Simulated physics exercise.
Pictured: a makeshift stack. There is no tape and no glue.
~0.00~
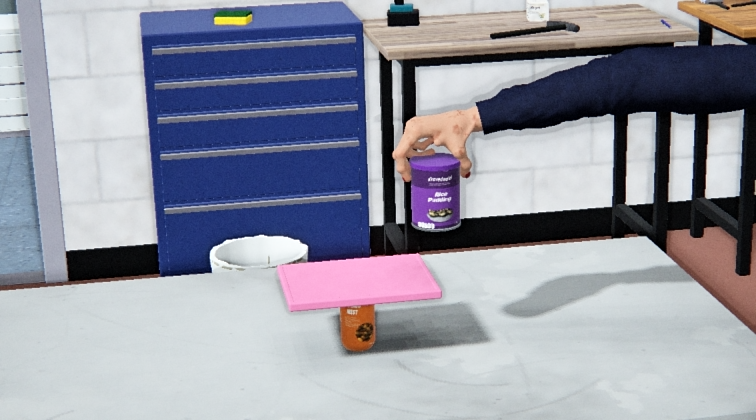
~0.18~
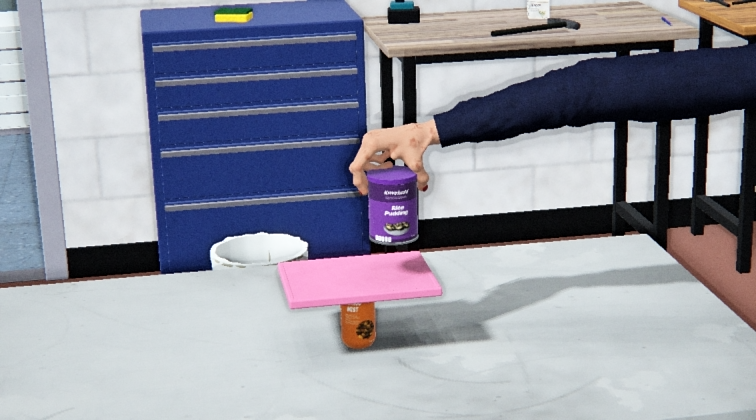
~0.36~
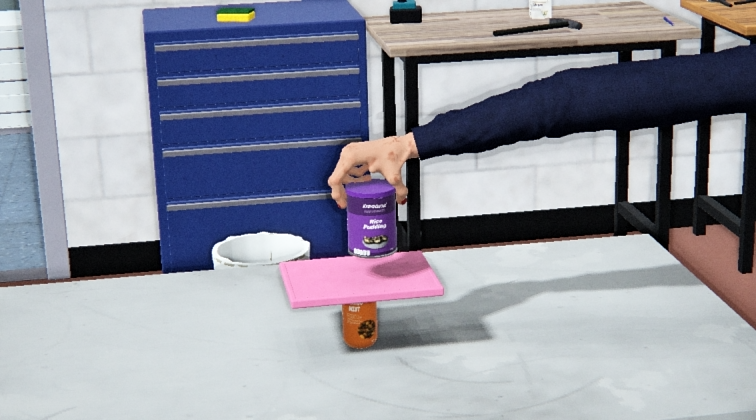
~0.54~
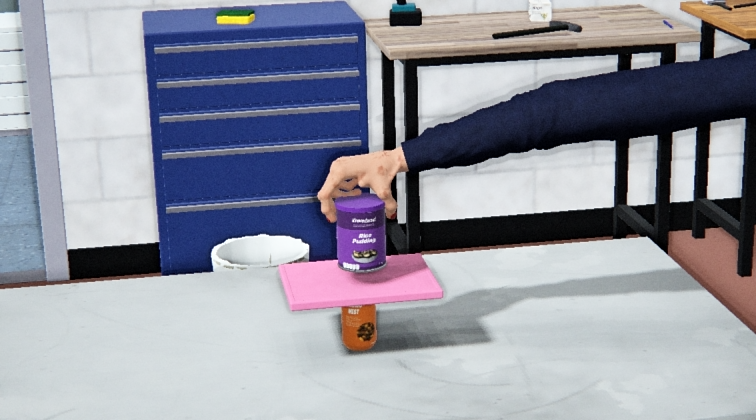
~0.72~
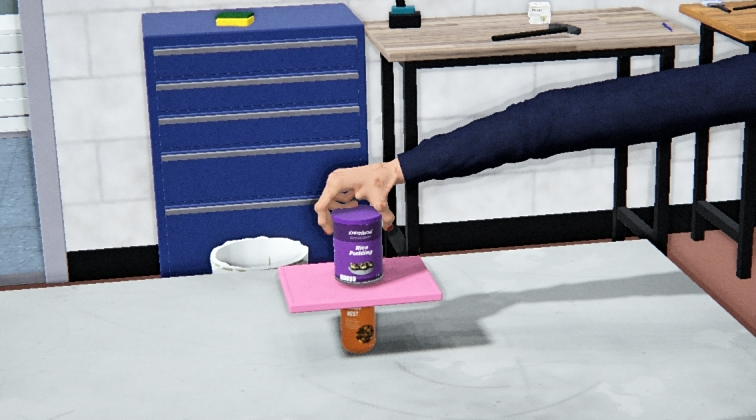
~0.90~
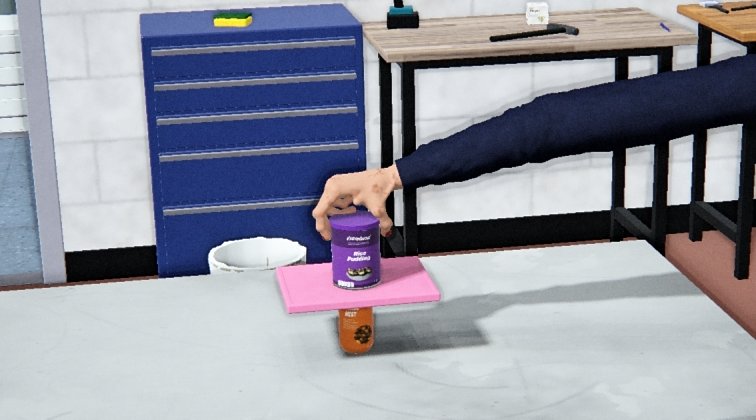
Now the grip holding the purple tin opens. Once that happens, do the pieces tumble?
No.
After 1.10 s, no change.
After 1.40 s, purple tin resting near (356, 251).
In the end (2.0 s), all 3 unmoved. At the end, from the last picture's camera, purple tin near (356, 251). The stack stays up.
